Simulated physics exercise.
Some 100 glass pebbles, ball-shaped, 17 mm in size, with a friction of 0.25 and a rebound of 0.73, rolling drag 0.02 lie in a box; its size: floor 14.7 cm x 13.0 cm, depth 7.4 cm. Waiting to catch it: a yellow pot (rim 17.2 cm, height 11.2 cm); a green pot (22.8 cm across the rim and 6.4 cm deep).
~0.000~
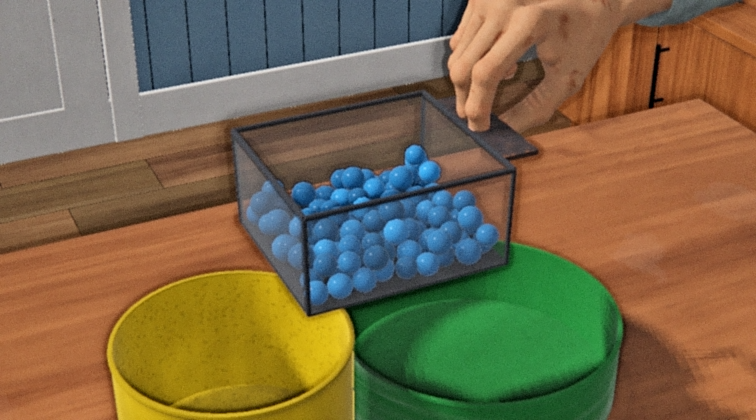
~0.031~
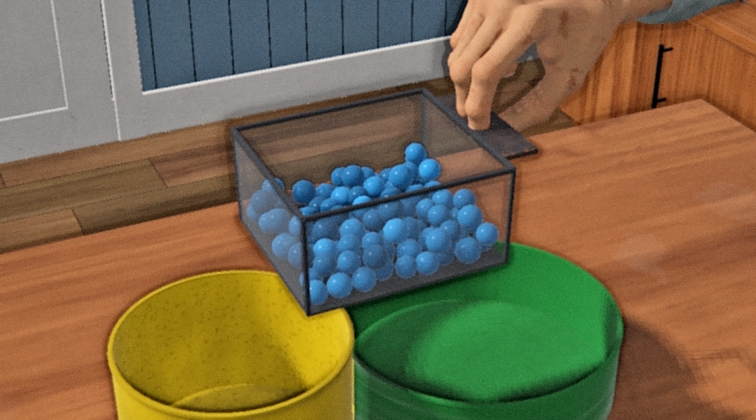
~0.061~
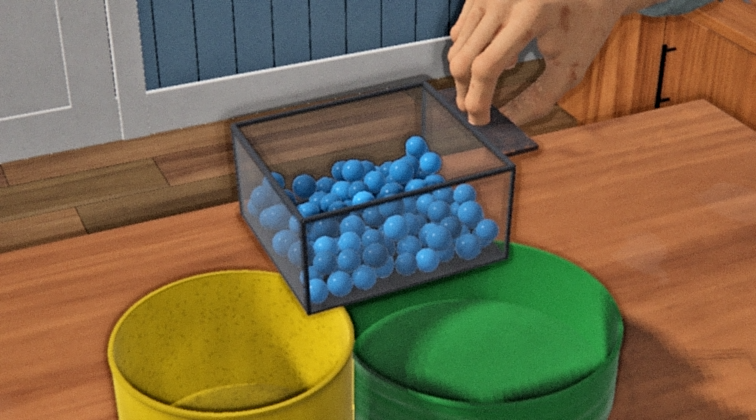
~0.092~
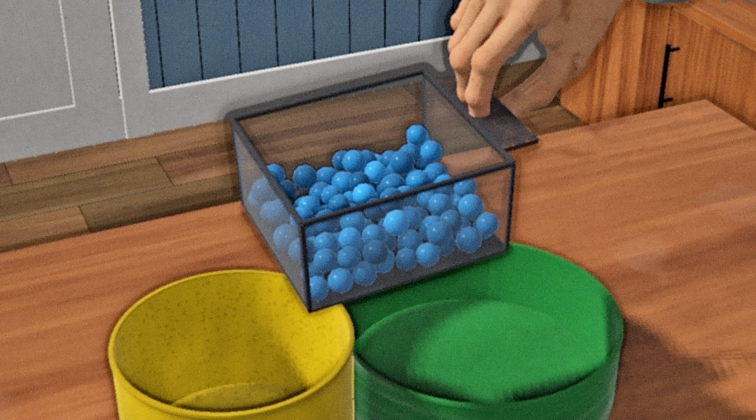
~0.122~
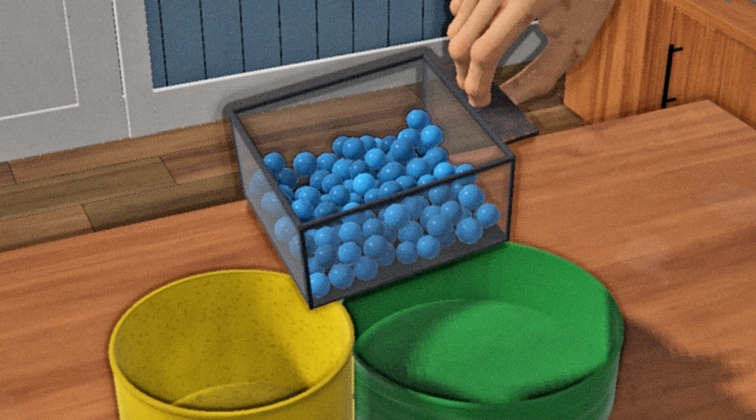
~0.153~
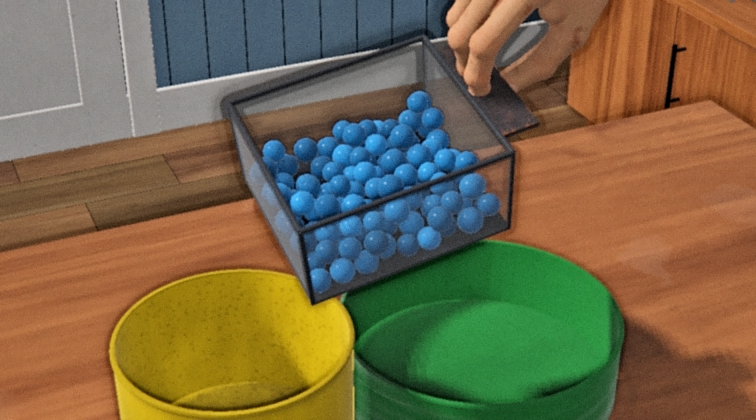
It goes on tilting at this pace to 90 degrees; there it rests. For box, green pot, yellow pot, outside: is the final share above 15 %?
In the box: No; in the green pot: No; in the yellow pot: No; outside everything: Yes.
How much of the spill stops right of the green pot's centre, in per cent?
Some 10 per cent.
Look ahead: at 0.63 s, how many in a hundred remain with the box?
About 90 per cent.
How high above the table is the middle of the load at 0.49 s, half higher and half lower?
Some 30 cm.
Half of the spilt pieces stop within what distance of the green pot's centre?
Some 52 cm.
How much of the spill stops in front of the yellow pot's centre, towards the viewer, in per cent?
Some 90 per cent.
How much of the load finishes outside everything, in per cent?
About 90 per cent.
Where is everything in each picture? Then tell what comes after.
The first picture shows box at (413, 203); tilt 0 degrees; leading edge at (267, 172); middle of the load at (375, 222); yellow pot at (232, 337); green pot at (478, 314).
The second picture shows box at (412, 204); tilt 1 degrees; leading edge at (266, 172); middle of the load at (375, 220).
The third picture shows box at (412, 203); tilt 3 degrees; leading edge at (266, 171); middle of the load at (375, 216).
The fourth picture shows box at (411, 202); tilt 6 degrees; low side front left; leading edge at (265, 169); middle of the load at (365, 195).
The fifth picture shows box at (410, 200); tilt 11 degrees; low side front left; leading edge at (264, 167); middle of the load at (365, 185).
The sixth picture shows box at (410, 199); tilt 17 degrees; low side front left; leading edge at (263, 165); middle of the load at (365, 173); yellow pot at (233, 336); green pot at (479, 314). It turns about 185 degrees a second.
After 0.34 s, tilt 51 degrees; box 100 %; middle of all pieces near (372, 133).
Then, at 0.49 s, tilt 79 degrees; box 100 %; middle of all pieces near (359, 125).
After 0.63 s, tilt 90 degrees; box 90 %, in the air 10 %; middle of all pieces near (345, 171).
Then, at 0.76 s, tilt 90 degrees; box 60 %, outside 5 %, in the air 40 %; middle of all pieces near (328, 270).
At rest (2.6 s), box 10 %, green pot 0 %, yellow pot 0 %, outside 90 %.
